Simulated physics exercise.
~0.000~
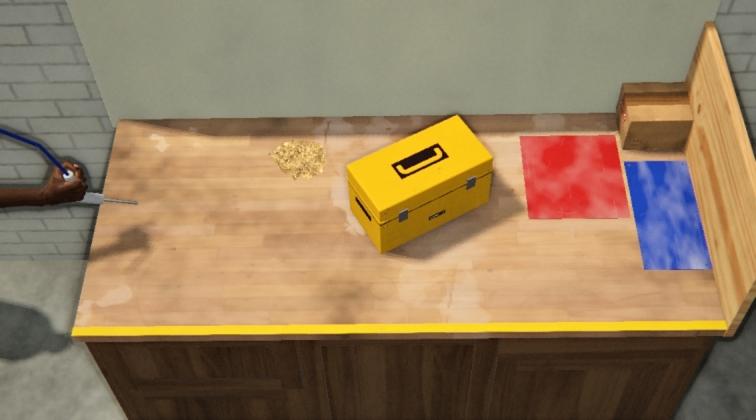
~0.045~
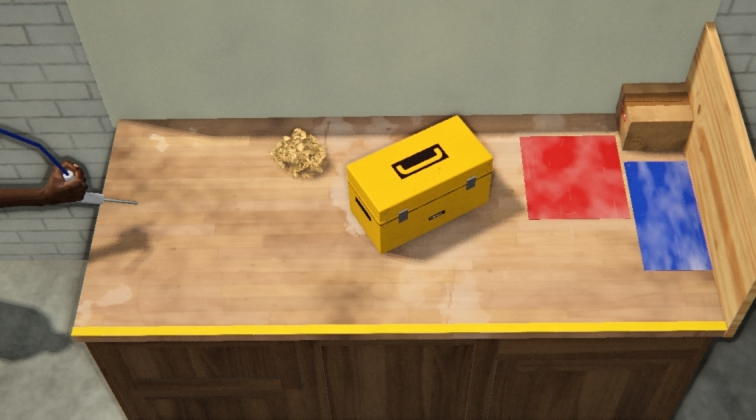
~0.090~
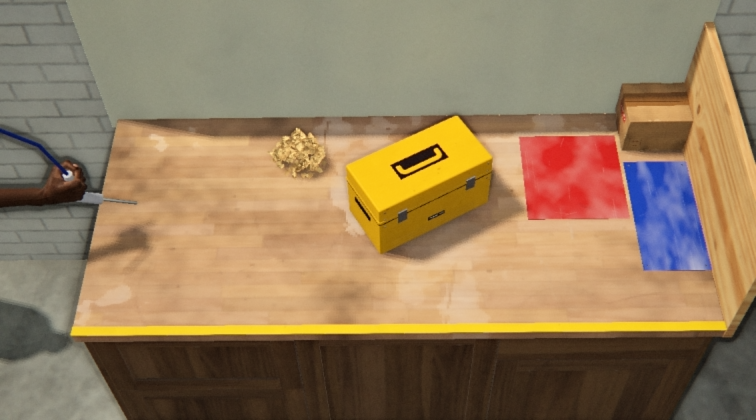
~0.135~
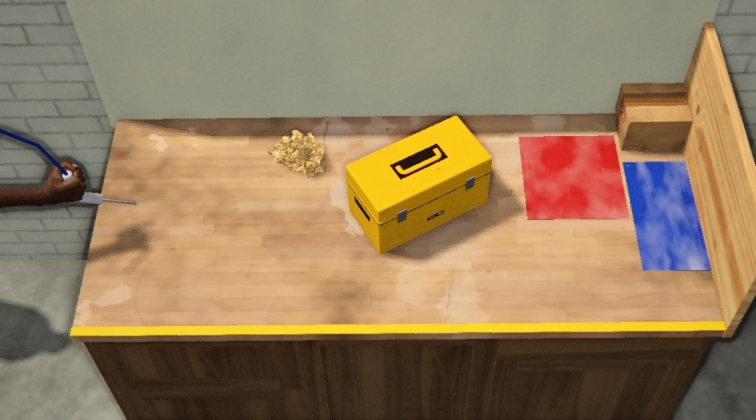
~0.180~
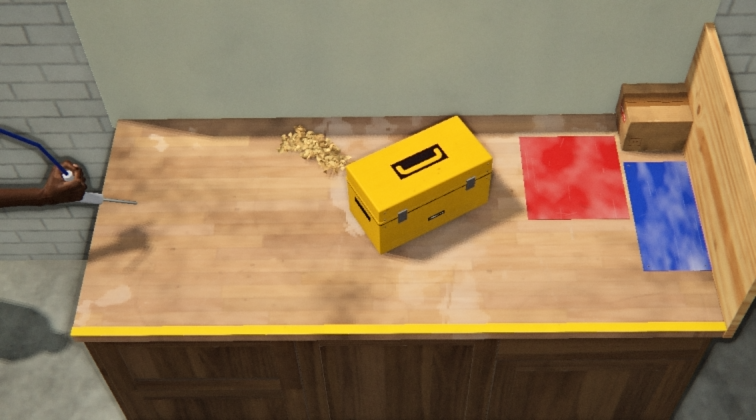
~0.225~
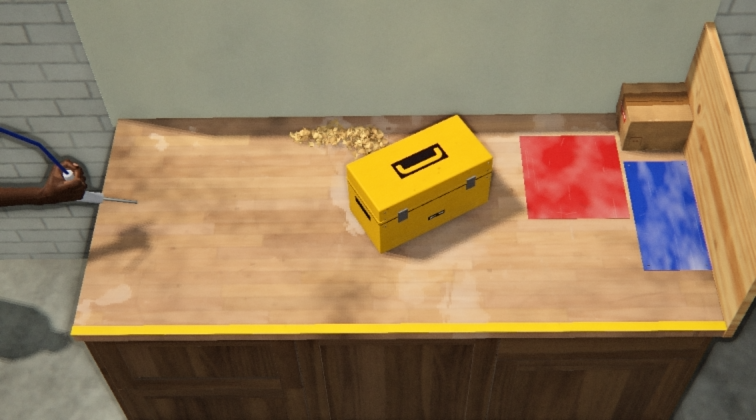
On a wooden bench top, a hand holding an air gun stays still as fine shavings shift rightward behind a yellow toolbox.
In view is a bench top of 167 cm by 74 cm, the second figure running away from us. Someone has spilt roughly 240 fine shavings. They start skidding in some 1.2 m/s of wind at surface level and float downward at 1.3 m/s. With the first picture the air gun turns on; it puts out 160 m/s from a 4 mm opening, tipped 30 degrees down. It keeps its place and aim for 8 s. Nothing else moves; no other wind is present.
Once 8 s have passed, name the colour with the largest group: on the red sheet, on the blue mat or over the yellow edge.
The colour is blue.
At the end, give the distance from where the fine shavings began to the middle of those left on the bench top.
95 cm.
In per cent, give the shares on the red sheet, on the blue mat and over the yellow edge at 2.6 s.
I'd put it at roughly 5 percent on red, 60 percent on blue and 0 percent on yellow.
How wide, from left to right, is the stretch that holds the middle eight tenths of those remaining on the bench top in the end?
Around 10 centimetres from left to right.
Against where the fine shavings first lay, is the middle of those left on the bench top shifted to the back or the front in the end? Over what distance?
Shift toward the near edge, approx. 25 cm.
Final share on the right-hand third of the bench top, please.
Something close to 100 % ends up there.
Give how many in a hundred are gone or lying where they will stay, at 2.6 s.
Estimated share: Near 50 %.
After 1.6 s the count stands so, 50 % are on the blue mat, 0 % over the yellow edge and 6 % on the red sheet; the middle of those still in play is near (630, 207).
After 2.6 s the count stands so, 55 % are on the blue mat, 0 % over the yellow edge and 6 % on the red sheet; the middle of those still in play is near (645, 213).
After 4.4 s the count stands so, 53 % are on the blue mat, 0 % over the yellow edge and 6 % on the red sheet; the middle of those still in play is near (644, 217).
After 8.0 s, at the end, 50 % are on the blue mat, 0 % over the yellow edge and 6 % on the red sheet; the middle of those still in play is near (636, 222).
